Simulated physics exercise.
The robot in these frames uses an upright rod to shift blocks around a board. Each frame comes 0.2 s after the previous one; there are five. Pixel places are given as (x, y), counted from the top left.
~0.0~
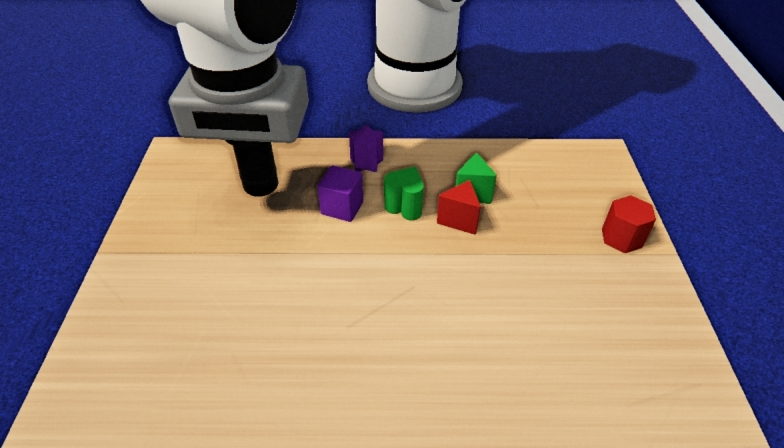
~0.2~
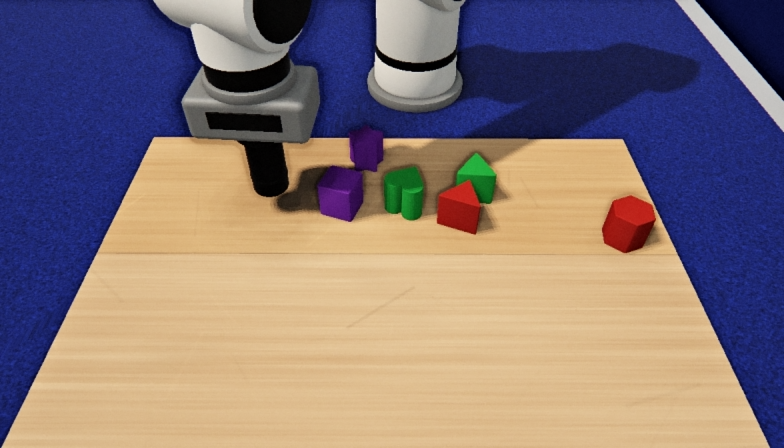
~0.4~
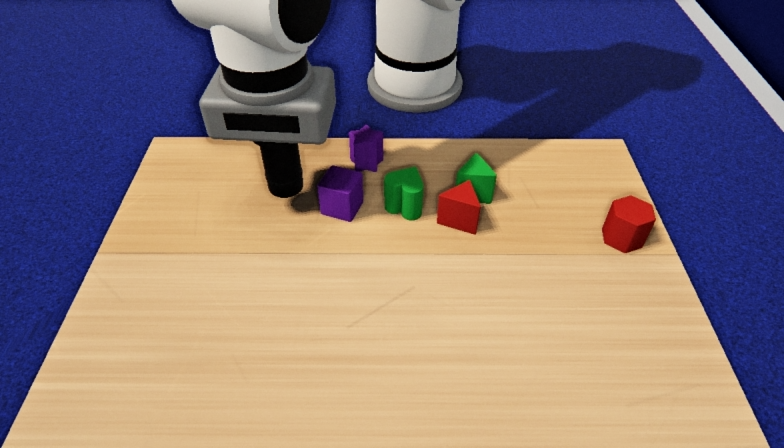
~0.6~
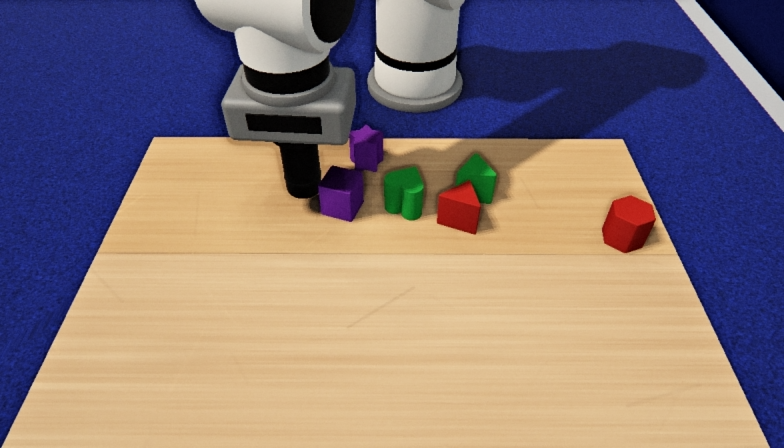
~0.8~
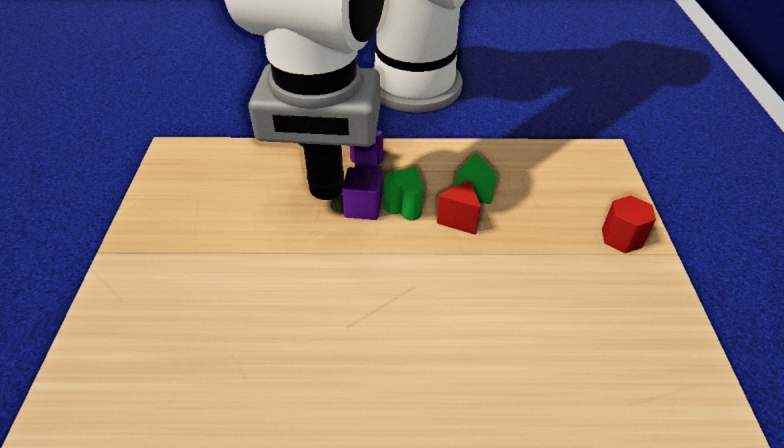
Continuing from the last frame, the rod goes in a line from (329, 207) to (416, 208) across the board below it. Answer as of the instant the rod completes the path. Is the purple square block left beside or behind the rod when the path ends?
The answer is no.
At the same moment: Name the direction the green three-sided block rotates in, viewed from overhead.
Anticlockwise.
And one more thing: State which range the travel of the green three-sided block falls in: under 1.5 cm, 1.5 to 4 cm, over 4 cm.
My answer is that it shifts 1.5 to 4 cm.
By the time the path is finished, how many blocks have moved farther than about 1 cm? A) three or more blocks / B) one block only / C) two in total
The correct letter is A.
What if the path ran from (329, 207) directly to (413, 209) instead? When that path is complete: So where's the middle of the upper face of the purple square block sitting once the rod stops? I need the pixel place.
Its top face will be centred at roughly (438, 164).
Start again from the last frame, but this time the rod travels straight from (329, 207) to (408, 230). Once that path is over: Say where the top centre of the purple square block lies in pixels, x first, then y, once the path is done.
I'd guess (418, 178).
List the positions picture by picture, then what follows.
The first picture shows lower end of the rod (261, 186), tops of blocks, purple square block (340, 179), green heart-shaped block (406, 179), red three-sided block (463, 193), green three-sided block (477, 166).
The second picture shows rod (272, 186), blocks as before.
The third picture shows rod (286, 187), blocks as before.
The fourth picture shows rod (305, 188), blocks as before.
The fifth picture shows rod (327, 189), purple square block (362, 179), green heart-shaped block (406, 179), red three-sided block (463, 193), green three-sided block (477, 166).
What follows on the original path. Halfway along, rod (373, 190); purple square block (407, 173), turned 30° anticlockwise; green heart-shaped block (444, 176), turned 45° clockwise; green three-sided block (481, 167).
At the end, rod (417, 190); purple square block (442, 164), turned 55° anticlockwise; green heart-shaped block (475, 172), turned 100° clockwise; red three-sided block (467, 195), turned 15° clockwise; green three-sided block (502, 170), turned 45° anticlockwise.
